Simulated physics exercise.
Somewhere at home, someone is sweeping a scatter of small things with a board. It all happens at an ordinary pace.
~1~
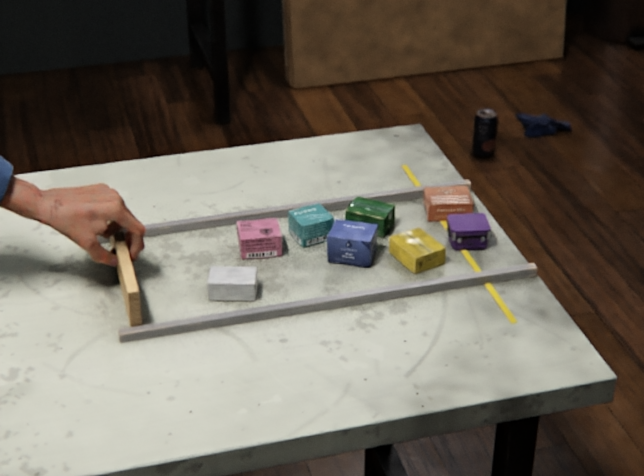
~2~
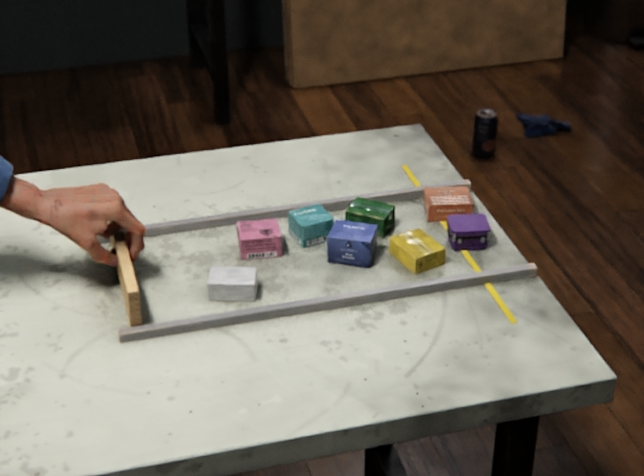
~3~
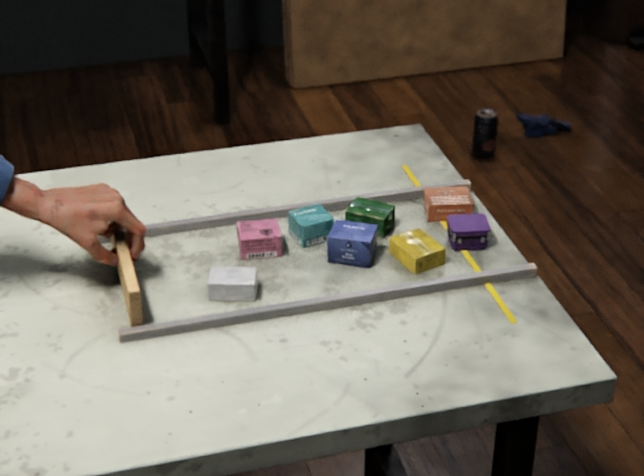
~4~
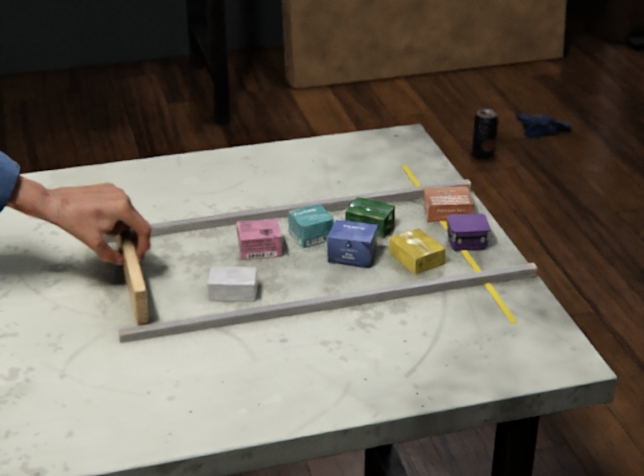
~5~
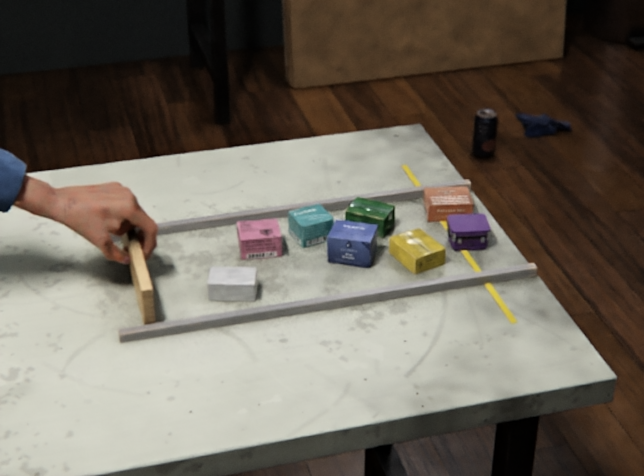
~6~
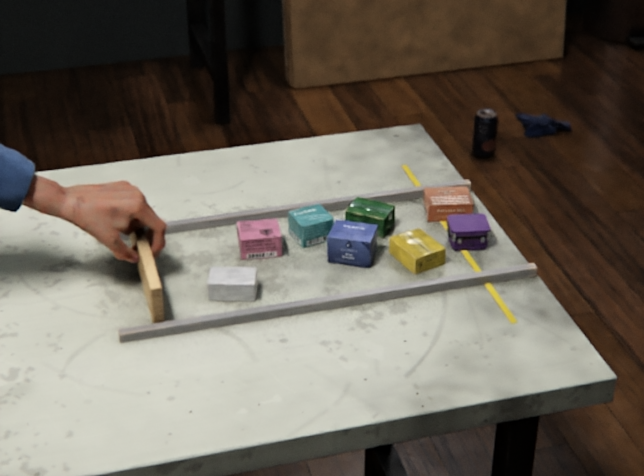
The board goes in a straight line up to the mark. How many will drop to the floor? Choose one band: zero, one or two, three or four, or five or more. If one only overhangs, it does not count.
Five or more.
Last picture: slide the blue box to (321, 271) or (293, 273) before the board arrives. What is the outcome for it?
The blue box goes down at the first spot and goes down at the second.
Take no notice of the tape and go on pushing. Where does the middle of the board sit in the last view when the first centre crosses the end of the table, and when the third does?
At (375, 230) for the first, at (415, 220) for the third.
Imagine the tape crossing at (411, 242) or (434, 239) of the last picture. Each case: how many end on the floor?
Counts: 1, 3.
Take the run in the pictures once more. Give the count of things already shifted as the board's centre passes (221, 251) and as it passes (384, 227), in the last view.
The count reaches 1 first and 8 second.
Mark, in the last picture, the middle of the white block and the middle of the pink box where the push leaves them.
I'd say approximately (486, 242) and then (458, 204).
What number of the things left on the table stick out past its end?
That'd be 1.
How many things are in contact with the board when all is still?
Number: 2.
Soon after, none off yet; orange box at rest near (448, 204); purple case at rest near (468, 233); yellow box at rest near (417, 250).
In the end, the number that fall off is five or more; gone, turquoise box, green box, yellow box, purple case and orange box.
